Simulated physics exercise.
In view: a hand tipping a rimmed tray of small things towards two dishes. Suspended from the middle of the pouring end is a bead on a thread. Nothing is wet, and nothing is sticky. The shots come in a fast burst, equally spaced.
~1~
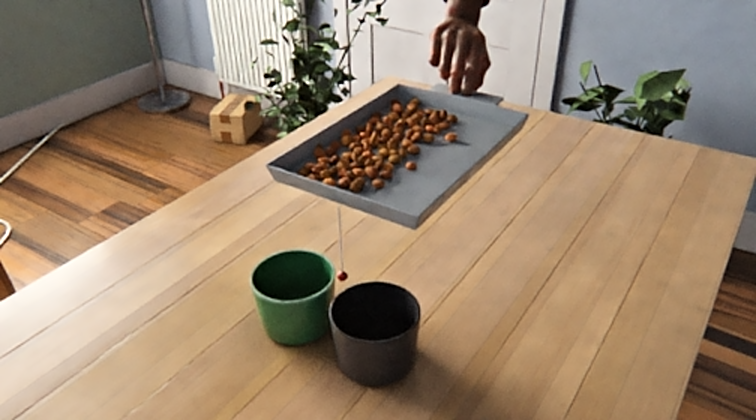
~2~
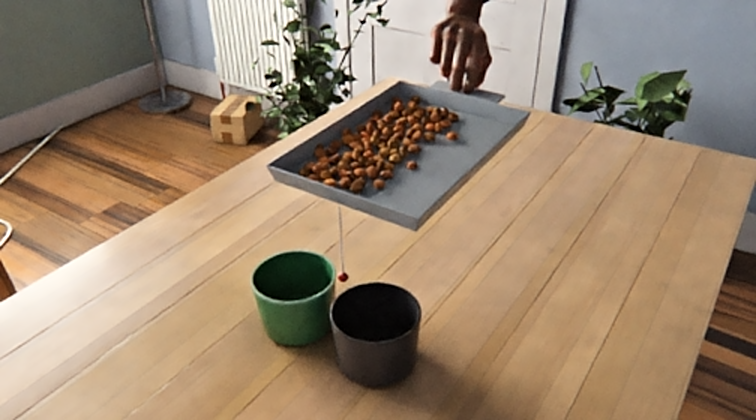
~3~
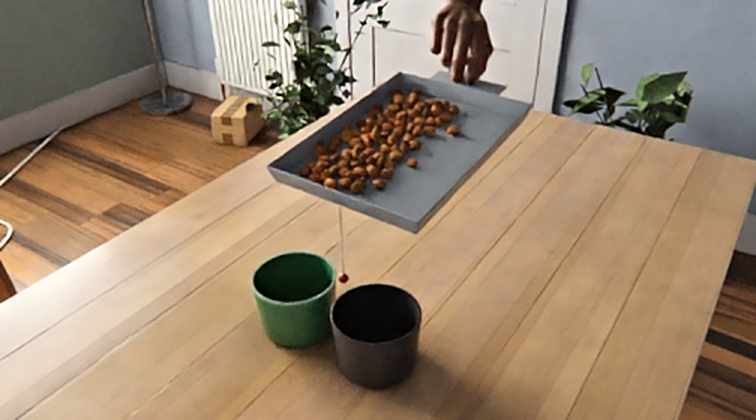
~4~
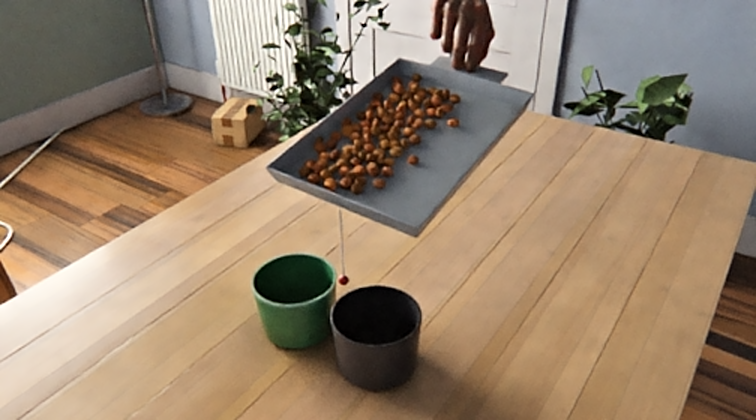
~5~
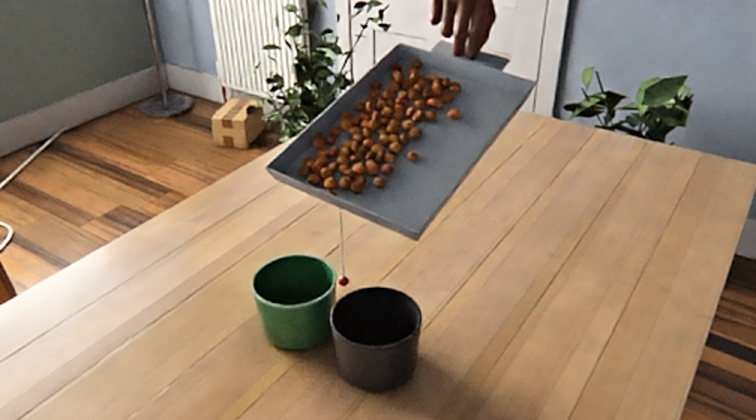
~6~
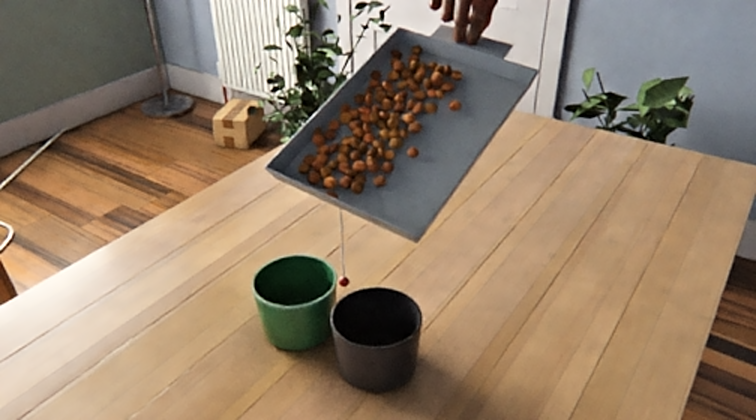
A hand tilted a gray tray of small brown bits more and more steeply, its far end rising and near right corner dipping, above a green cup and a dark one on a wooden table.
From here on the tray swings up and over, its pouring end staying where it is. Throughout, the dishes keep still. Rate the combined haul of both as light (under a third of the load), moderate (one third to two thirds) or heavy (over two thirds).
A moderate haul.
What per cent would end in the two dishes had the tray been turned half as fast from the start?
Share: Roughly 60%.
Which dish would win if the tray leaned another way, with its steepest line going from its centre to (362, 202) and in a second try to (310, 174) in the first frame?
The first try: Right. The second: Left.
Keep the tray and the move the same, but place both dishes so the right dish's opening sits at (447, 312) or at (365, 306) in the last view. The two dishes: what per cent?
10 %, then 20 %.
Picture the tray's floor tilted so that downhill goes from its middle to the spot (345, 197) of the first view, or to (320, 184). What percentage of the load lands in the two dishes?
About 40 and 60 percent.
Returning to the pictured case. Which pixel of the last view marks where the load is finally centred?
I'd say the middle ends up at about (373, 385).
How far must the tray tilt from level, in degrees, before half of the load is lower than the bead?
I'd say it is tilted about 85°.
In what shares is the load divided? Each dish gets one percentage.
Left dish: 0 %, right dish: 50 %.
Shortly afterwards, tray tipped steeply; all but a few on the tray; a little in the air.
Next, tray tipped past a quarter turn; near a quarter on the tray; near a quarter in the right dish; near half outside both; a little in the air.
Some moments later, tray tipped past a quarter turn; near half in the right dish; near half outside both.
In the end, tray tipped past a quarter turn; near half in the right dish; none at all in the left dish; near half outside both.
